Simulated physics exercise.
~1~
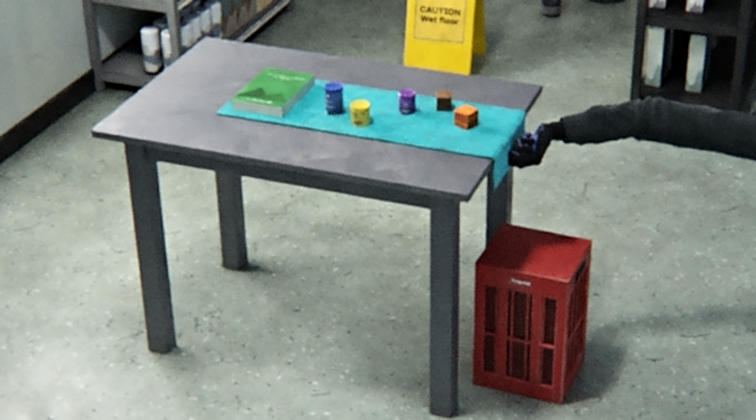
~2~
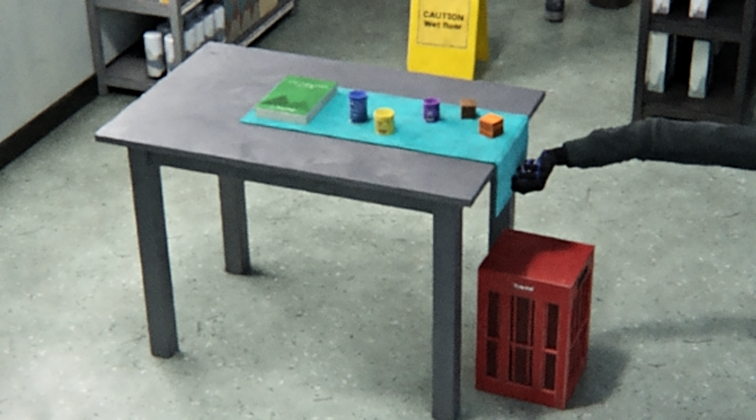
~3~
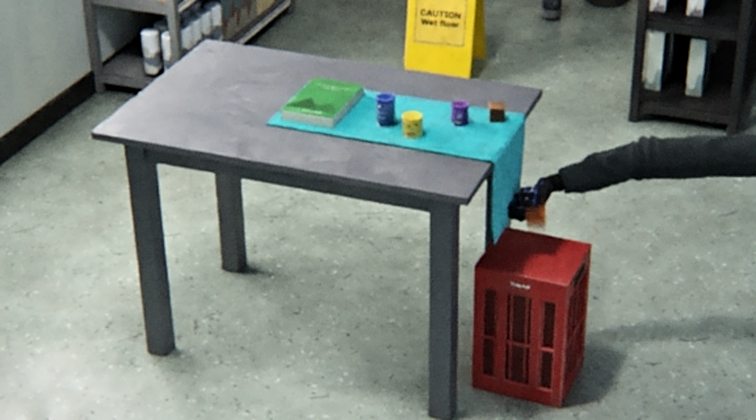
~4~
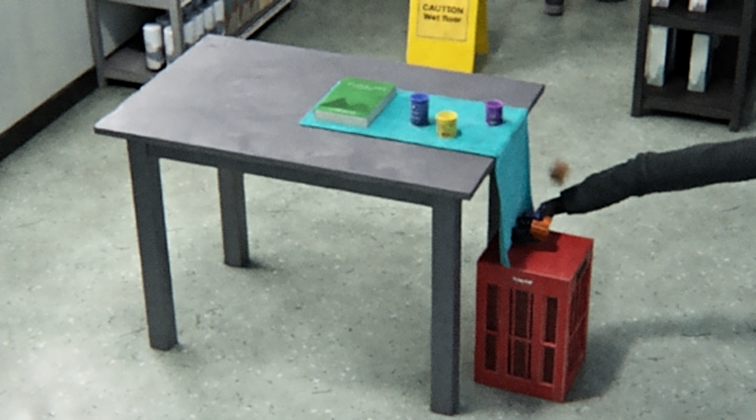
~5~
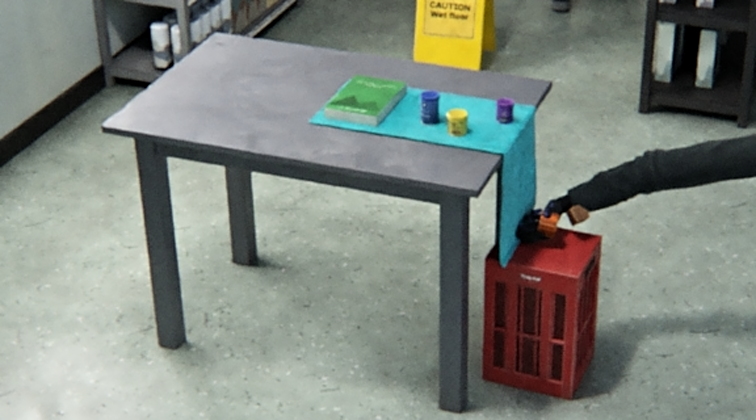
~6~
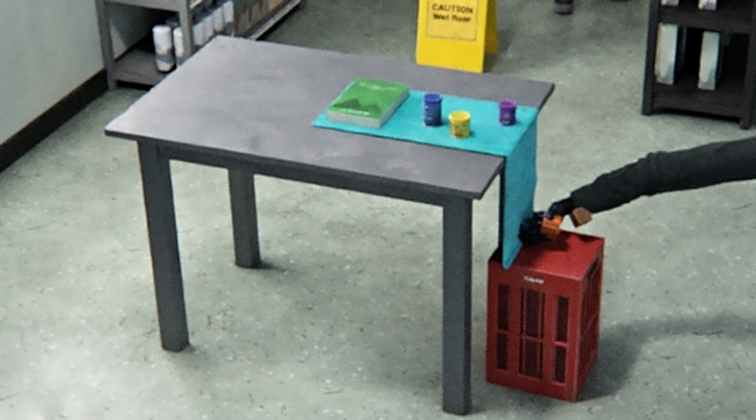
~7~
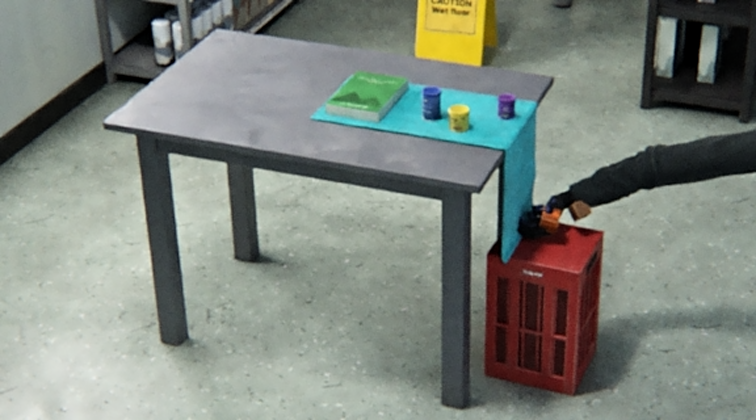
At first, a turquoise scarf lies across a gray table, carrying a green book, blue, yellow and purple pots, and a brown and an orange cube, while a dark-gloved hand holds its end at the right edge. The hand draws the cloth down, and everything on it slides right. The orange cube goes over the edge first, dropping beside the hand above a red crate. The brown cube tumbles after it. The pulling stops with the hem at the crate, both cubes resting by the hand, and the book and three pots still on the table.
